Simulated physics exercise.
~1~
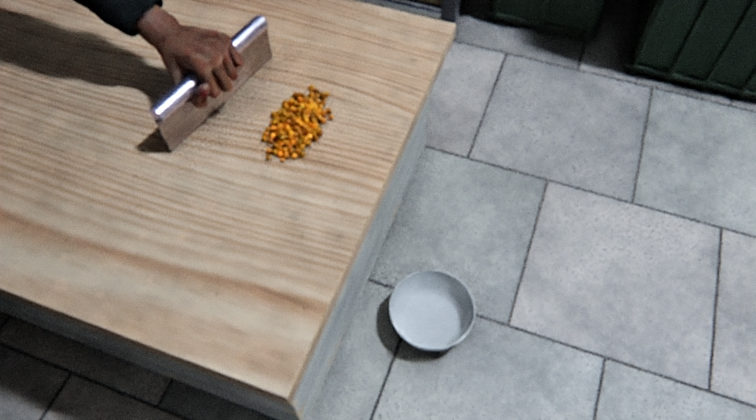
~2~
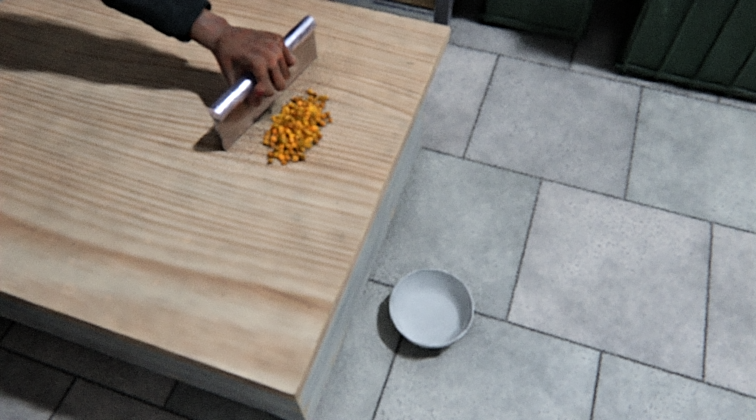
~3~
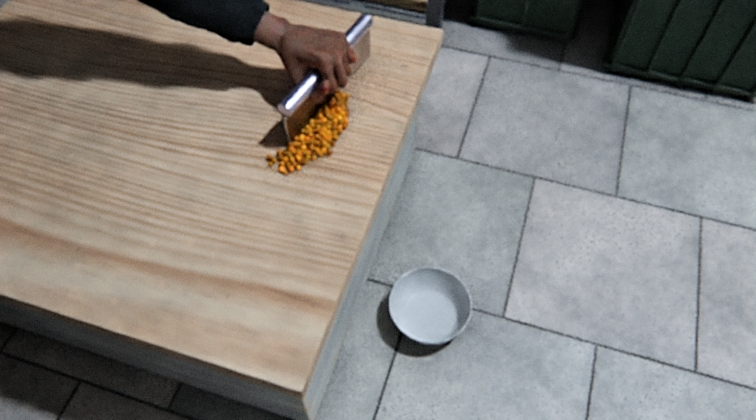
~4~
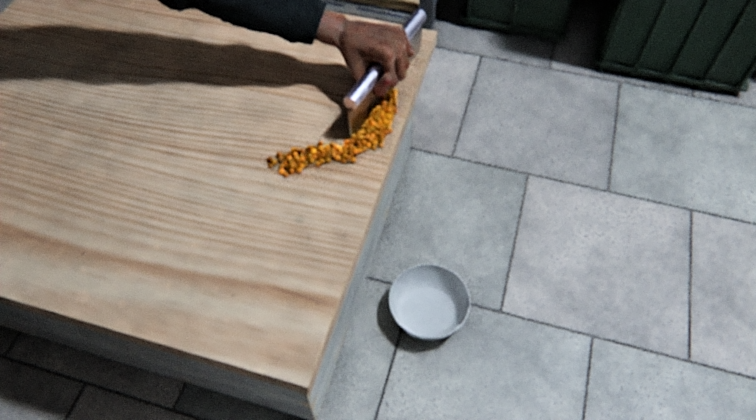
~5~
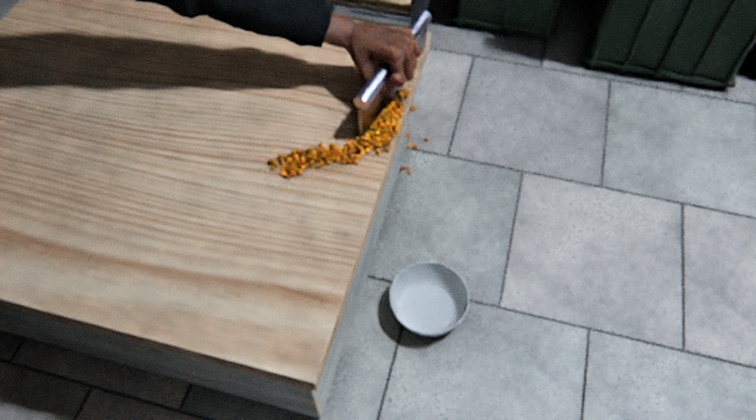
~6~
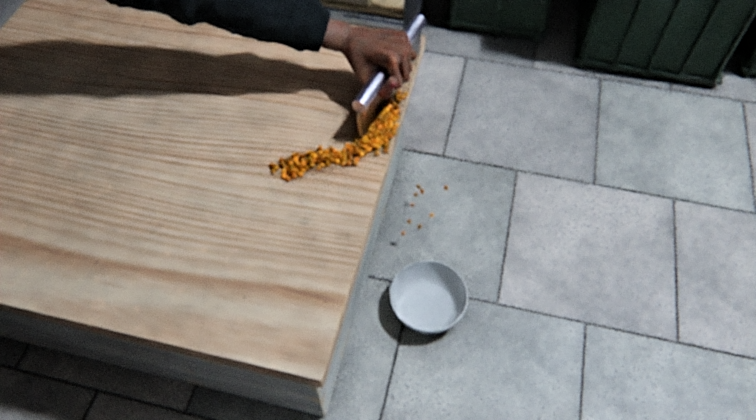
A hand in a dark sleeve grips a metal-topped scraper on a pale wooden table, seen from above at an angle as the view drifts slightly sideways. Beside the blade lies a pile of orange-yellow dried corn kernels, while a white bowl sits on the grey tiled floor below, near dark green containers. The hand pushes the scraper right, spreading the kernels into a curved trail toward the table's edge. The scraper stops there, and a few kernels drop off. They scatter on the tiles beyond the bowl, which stays empty, while most remain on the table.
